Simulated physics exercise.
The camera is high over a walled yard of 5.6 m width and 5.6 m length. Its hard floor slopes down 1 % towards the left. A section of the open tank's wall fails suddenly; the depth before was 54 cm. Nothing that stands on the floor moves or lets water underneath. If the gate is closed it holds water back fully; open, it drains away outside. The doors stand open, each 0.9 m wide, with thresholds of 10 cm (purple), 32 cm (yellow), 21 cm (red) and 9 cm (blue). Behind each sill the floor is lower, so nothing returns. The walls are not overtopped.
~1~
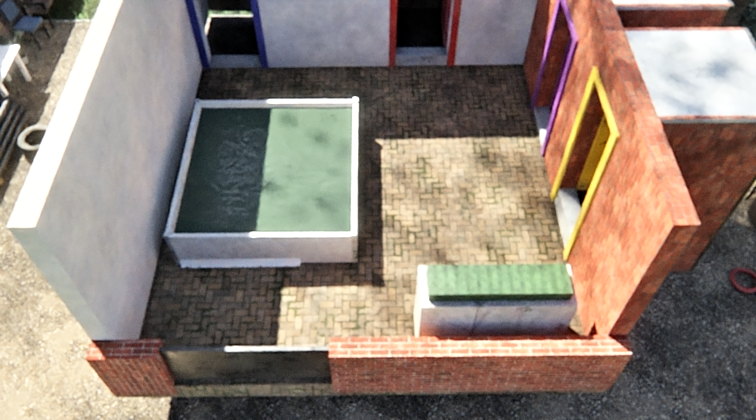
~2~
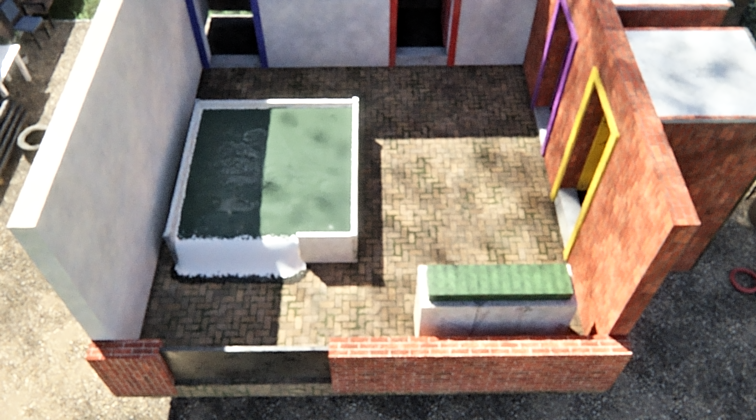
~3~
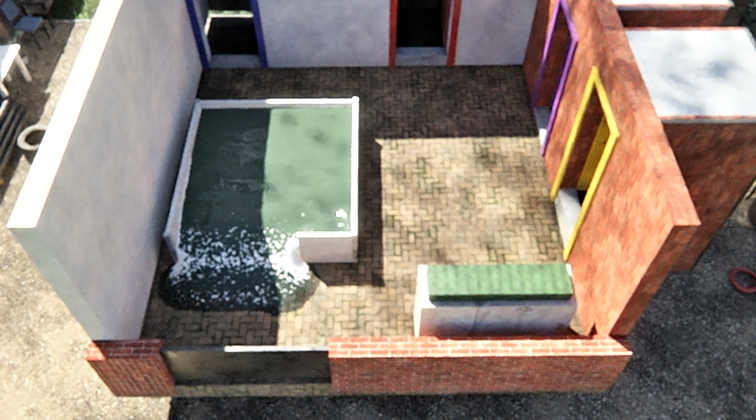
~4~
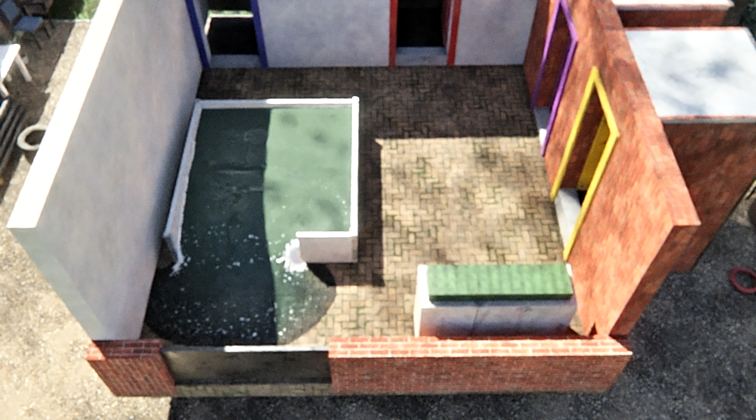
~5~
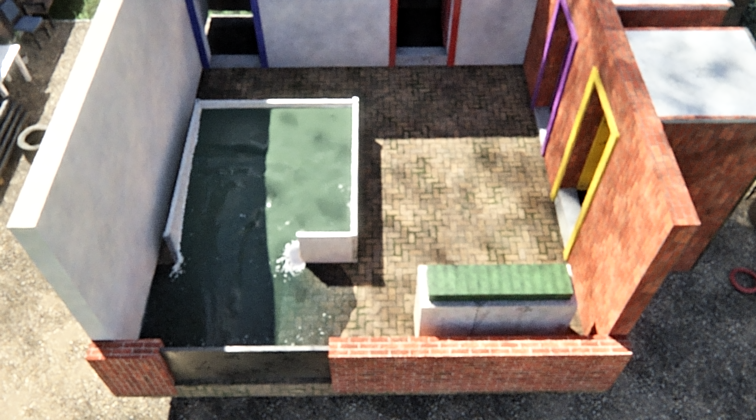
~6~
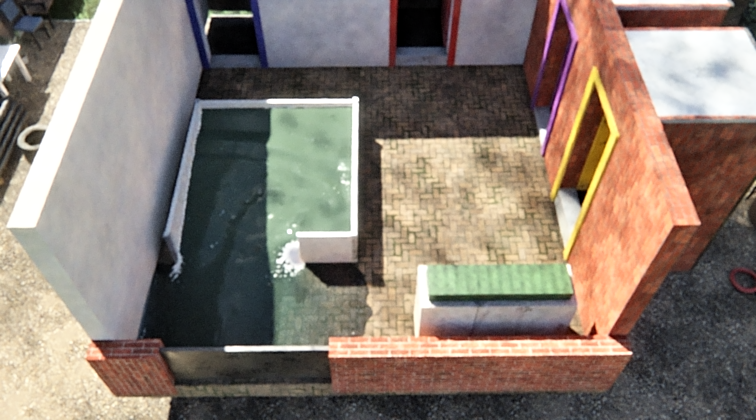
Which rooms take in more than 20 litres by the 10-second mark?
Within that time: At the purple door it keeps below the limit; at the yellow door it stays under the limit; at the red door it does not reach the limit; at the blue door it passes the limit.
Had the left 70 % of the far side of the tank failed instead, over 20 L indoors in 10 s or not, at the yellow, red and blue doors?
Against that limit: Yellow under, red below, blue past it.
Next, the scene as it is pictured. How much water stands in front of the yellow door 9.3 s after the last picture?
Some 5.5 cm.
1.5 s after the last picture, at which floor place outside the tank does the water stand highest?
Around (178, 367).
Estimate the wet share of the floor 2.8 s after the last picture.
Near 60 per cent is wet.
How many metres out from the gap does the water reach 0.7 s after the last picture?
About 3.0 m.
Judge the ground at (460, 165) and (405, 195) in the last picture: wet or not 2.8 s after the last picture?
In turn: Wet, under water.
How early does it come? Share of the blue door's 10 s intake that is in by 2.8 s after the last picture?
Some 5 per cent by then.
Then, 0.7 s after the last picture water covers 15 % of the floor and is deepest (55 cm) near (134, 368); purple door not reached, yellow door not reached, red door not reached, blue door not reached.
Then, 1.5 s after the last picture water covers 25 % of the floor and is deepest (46 cm) near (178, 367); purple door not reached, yellow door not reached, red door not reached, blue door not reached.
Then, 2.8 s after the last picture water covers 60 % of the floor and is deepest (36 cm) near (590, 361); purple door not reached, yellow door not reached, red door not reached, blue door 4 cm at the sill, 3 L in.
Then, 5.3 s after the last picture water covers 95 % of the floor and is deepest (22 cm) near (523, 64); purple door 8 cm at the sill, 0 L in, yellow door 14 cm at the sill, 0 L in, red door 15 cm at the sill, 0 L in, blue door 11 cm at the sill, 75 L in.
Then, 9.3 s after the last picture water covers 100 % of the floor and is deepest (24 cm) near (202, 75); purple door 10 cm at the sill, 1 L in, yellow door 5 cm at the sill, 0 L in, red door 8 cm at the sill, 0 L in, blue door 17 cm at the sill, 96 L in.
